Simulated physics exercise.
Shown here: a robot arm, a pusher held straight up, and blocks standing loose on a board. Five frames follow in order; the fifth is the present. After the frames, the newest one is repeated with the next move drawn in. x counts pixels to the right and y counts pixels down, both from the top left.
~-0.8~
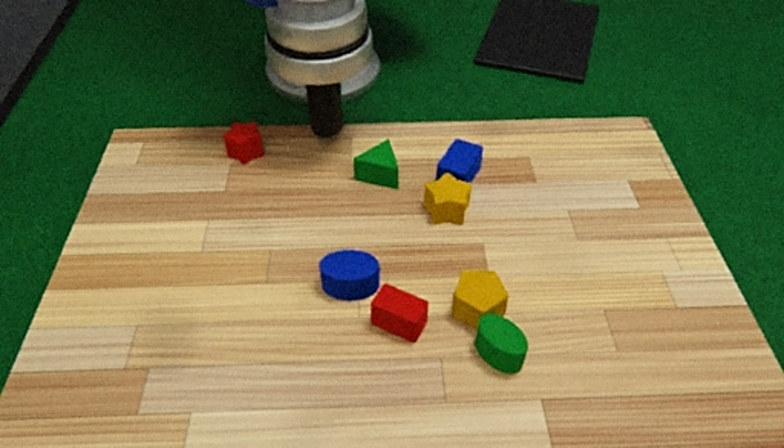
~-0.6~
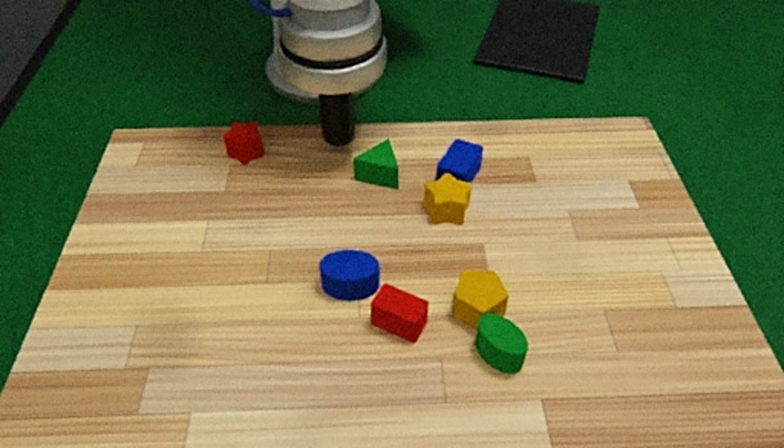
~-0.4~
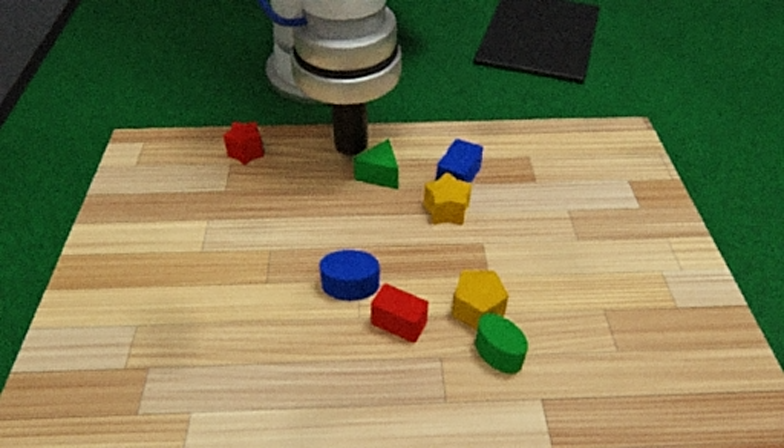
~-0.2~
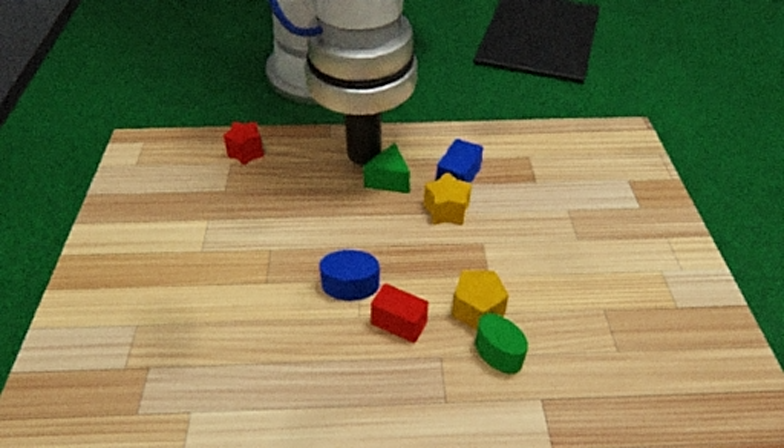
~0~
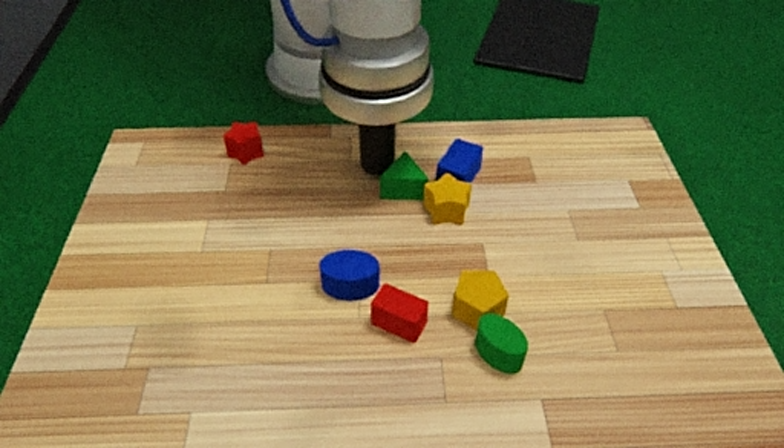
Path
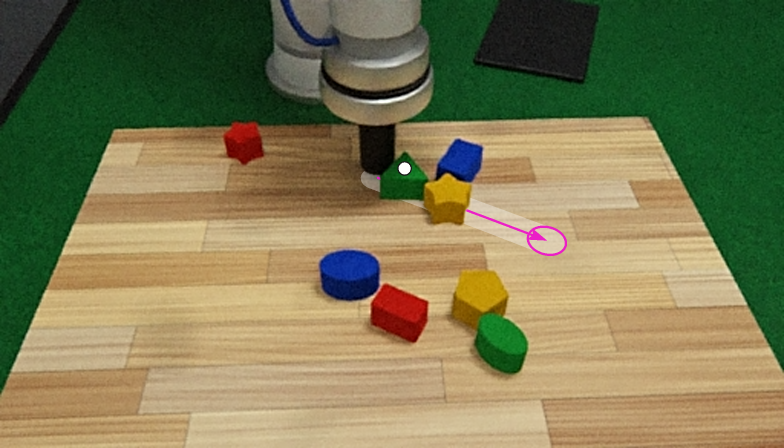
A light wooden board on a green surface is seen from above at an angle, with a dark square lying beyond its far edge. On it sit a red star at the far left, a green triangle, blue block and yellow star near the back, and a blue oval, red block, yellow pentagon and green rounded piece nearer. The robot arm's black vertical pusher moves right and nearer, then pushes the triangle toward the yellow star.
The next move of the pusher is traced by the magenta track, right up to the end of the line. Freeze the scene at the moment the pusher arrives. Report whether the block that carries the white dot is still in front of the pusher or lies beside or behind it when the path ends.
By then it is in front of the pusher.
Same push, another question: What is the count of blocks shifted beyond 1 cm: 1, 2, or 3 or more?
Going by the path, three or more blocks will move.
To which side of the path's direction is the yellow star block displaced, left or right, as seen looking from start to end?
Facing from start to end, it shifts right.
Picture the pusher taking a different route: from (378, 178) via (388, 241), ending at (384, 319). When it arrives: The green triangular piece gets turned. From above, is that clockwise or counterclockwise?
Looking down, it rotates anti-clockwise.
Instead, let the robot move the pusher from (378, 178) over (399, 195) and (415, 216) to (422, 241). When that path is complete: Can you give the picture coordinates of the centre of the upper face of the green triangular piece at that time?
(448, 186)
The drawn path runs in a line from (378, 178) to (547, 240); the dot is on the green triangular piece.
The first path, step by step. One third of the way, pusher (433, 185); green triangular piece (464, 188), turned 15° anticlockwise; yellow star block (492, 211), turned 20° clockwise; blue oblong block (473, 156), turned 35° anticlockwise.
Two thirds of the way, pusher (489, 205); green triangular piece (524, 207); yellow star block (531, 238), turned 60° clockwise; blue oblong block (477, 156), turned 50° anticlockwise.
At the end, pusher (550, 228); green triangular piece (590, 230); yellow star block (552, 251), turned 135° clockwise; blue oblong block (477, 156), turned 50° anticlockwise.
